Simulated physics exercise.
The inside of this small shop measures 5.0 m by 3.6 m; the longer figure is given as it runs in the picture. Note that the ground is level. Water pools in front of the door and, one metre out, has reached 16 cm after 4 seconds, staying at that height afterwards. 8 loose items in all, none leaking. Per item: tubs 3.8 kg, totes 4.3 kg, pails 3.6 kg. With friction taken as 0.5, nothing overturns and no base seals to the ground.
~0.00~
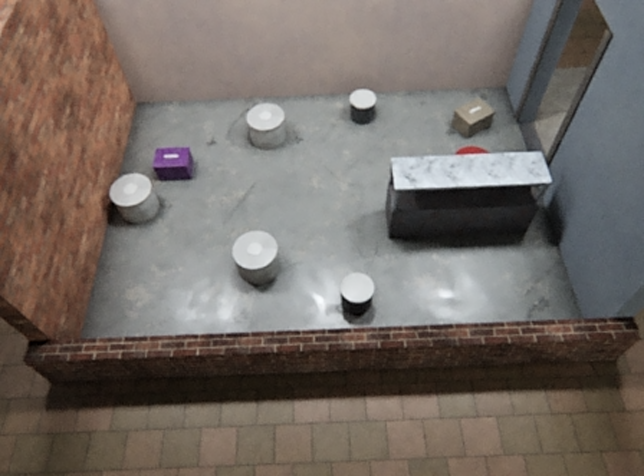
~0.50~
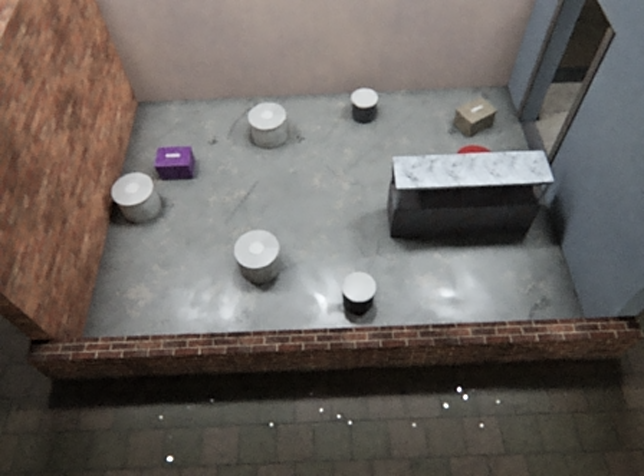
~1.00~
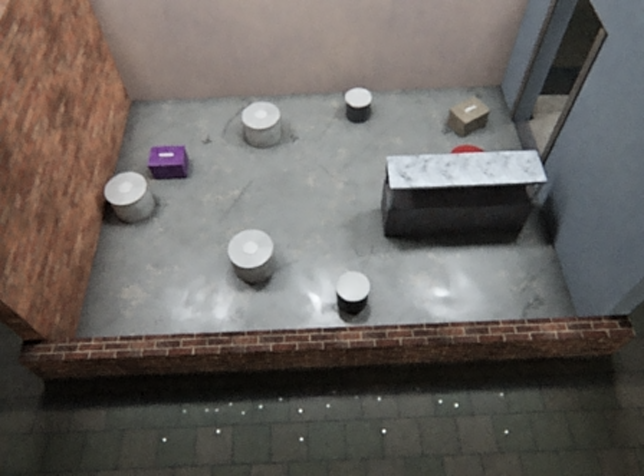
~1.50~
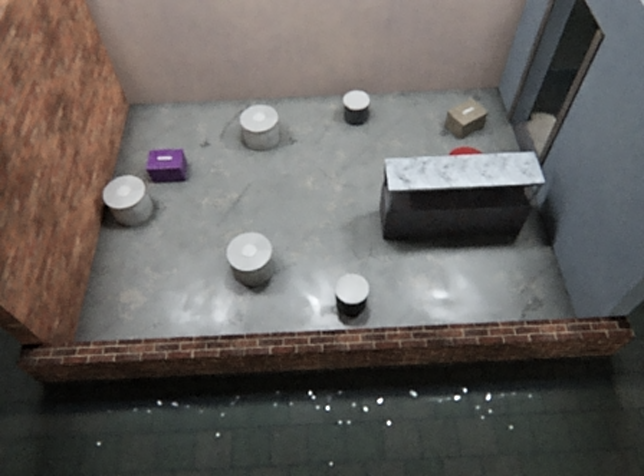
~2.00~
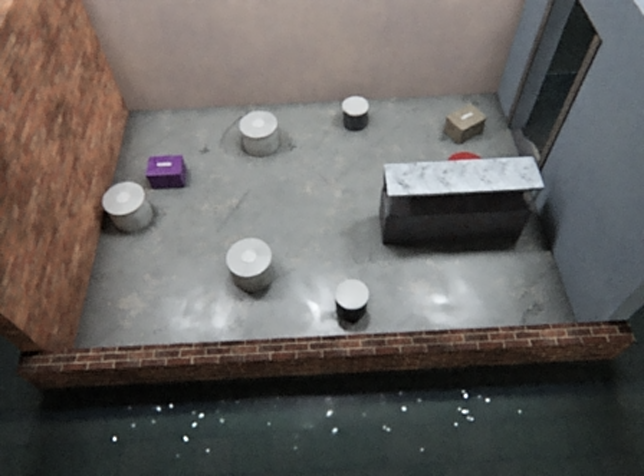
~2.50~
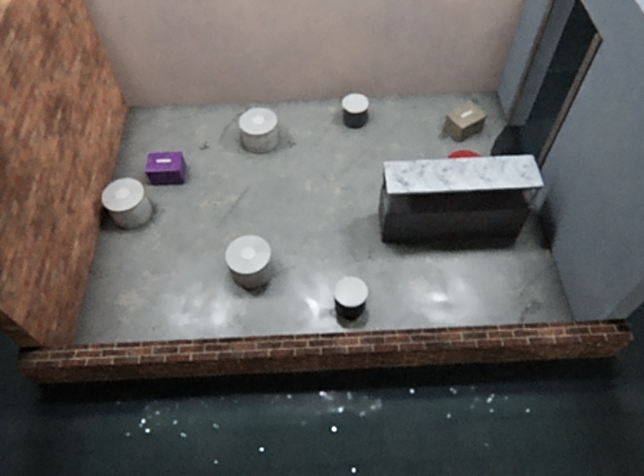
Dark water rises over the paving outside a small shop, seen from above over its low brick front wall, white flecks shifting on its surface as the paving pattern fades from view. Inside, a purple box sits left among pale round drums, with a marble-topped counter, red tub and tan box right. These stay put while the view wavers slightly and darkness spreads through the right-hand doorway.
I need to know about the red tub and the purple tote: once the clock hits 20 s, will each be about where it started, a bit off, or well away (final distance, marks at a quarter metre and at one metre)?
Red tub: Well away; purple tote: Well away.
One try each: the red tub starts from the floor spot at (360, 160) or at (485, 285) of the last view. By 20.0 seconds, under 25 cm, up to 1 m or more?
Try one: Large displacement; try two: Moderate displacement.
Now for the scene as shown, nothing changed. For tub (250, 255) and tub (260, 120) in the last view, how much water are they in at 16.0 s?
Close to 5 and 10 centimetres.
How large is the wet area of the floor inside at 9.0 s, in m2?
14 m2.
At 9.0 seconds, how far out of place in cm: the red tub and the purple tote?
I'd guess about 400 cm and 40 cm by that point.
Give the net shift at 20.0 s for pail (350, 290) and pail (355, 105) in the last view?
In that order: 200 cm, 250 cm.
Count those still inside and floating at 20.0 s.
Count: 8.
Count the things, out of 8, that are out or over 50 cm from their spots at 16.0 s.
At that moment it comes to 8.
After 4.0 s the red tub is near (451, 173), 0.2 m from its start, aground; the purple tote is near (164, 162), 0.0 m from its start, aground; 0 afloat.
After 9.0 s the red tub is near (93, 283), 4.1 m from its start, afloat; the purple tote is near (129, 167), 0.4 m from its start, afloat; 6 afloat.
After 16.0 s the red tub is near (361, 206), 1.3 m from its start, afloat; the purple tote is near (231, 325), 2.3 m from its start, afloat; 8 afloat.
After 20.0 s the red tub is near (264, 212), 2.3 m from its start, afloat; the purple tote is near (538, 285), 4.3 m from its start, afloat; 8 afloat.
